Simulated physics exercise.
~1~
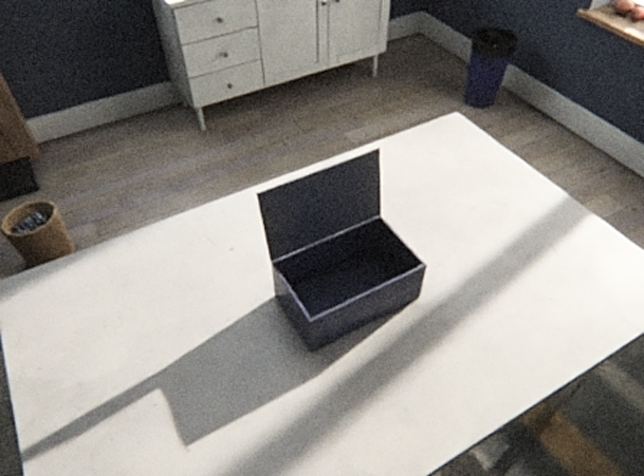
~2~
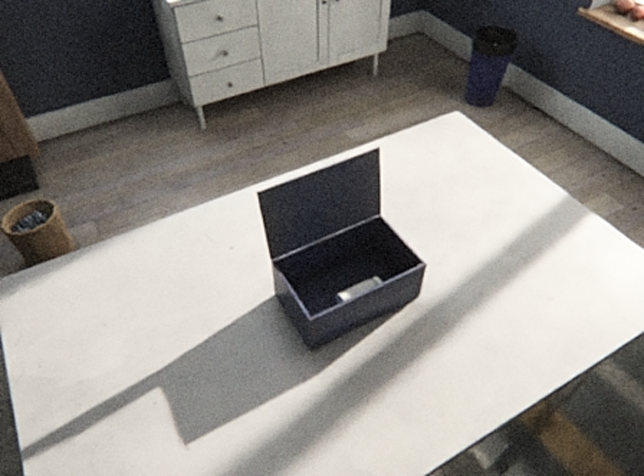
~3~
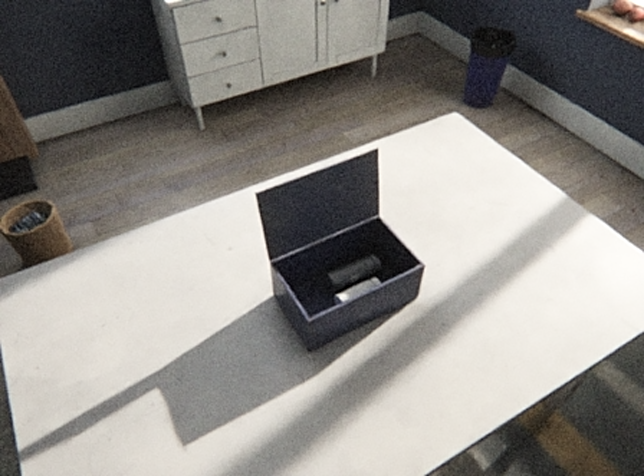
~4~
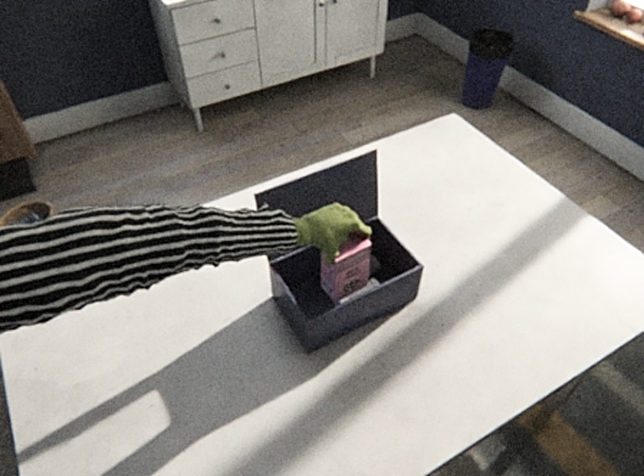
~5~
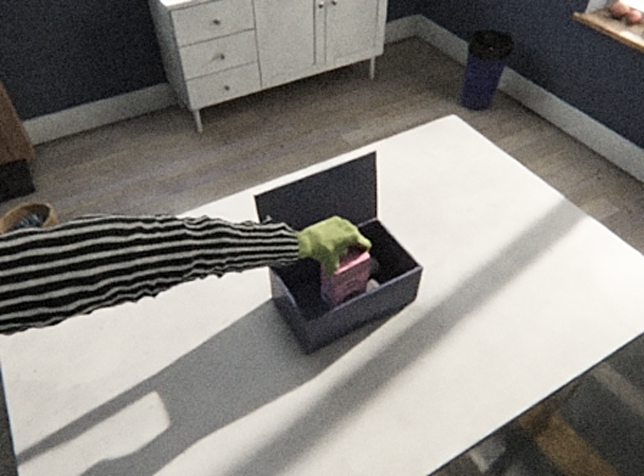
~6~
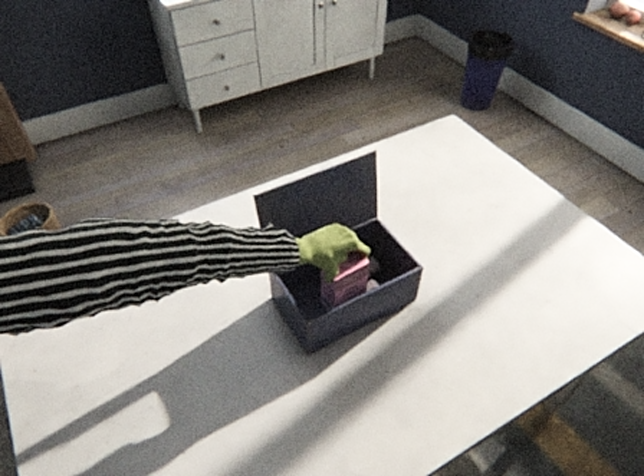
A gloved hand lowers a pink packet into an open box already holding small items.
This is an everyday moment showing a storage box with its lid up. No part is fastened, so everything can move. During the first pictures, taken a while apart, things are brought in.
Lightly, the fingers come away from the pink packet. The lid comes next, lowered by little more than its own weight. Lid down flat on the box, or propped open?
Propped open.
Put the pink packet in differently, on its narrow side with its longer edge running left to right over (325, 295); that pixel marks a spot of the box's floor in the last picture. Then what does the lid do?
The lid goes all the way down.
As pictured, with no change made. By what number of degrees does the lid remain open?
Around 20 degrees.
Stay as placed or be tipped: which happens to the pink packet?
Once everything settles, the pink packet ends up at a slant.
Then, 1.00 s after the last picture, lid starting down; pink packet tipped 30° from how it was near (346, 288); white shaker rolled a little.
Then, 1.60 s after the last picture, lid 57° above the rim; pink packet tipped 30° from how it was near (345, 288); white shaker rolled a little; grey shaker rolled a little.
Then, 1.90 s after the last picture, lid 27° above the rim; pink packet tipped 31° from how it was near (345, 288); white shaker rolled a little; grey shaker rolled a little.
At rest, lid 21° above the rim; tipped over in the box, pink packet; moved from the start, white shaker; grey shaker in place. Seen from the same camera at the end, pink packet near (342, 284).
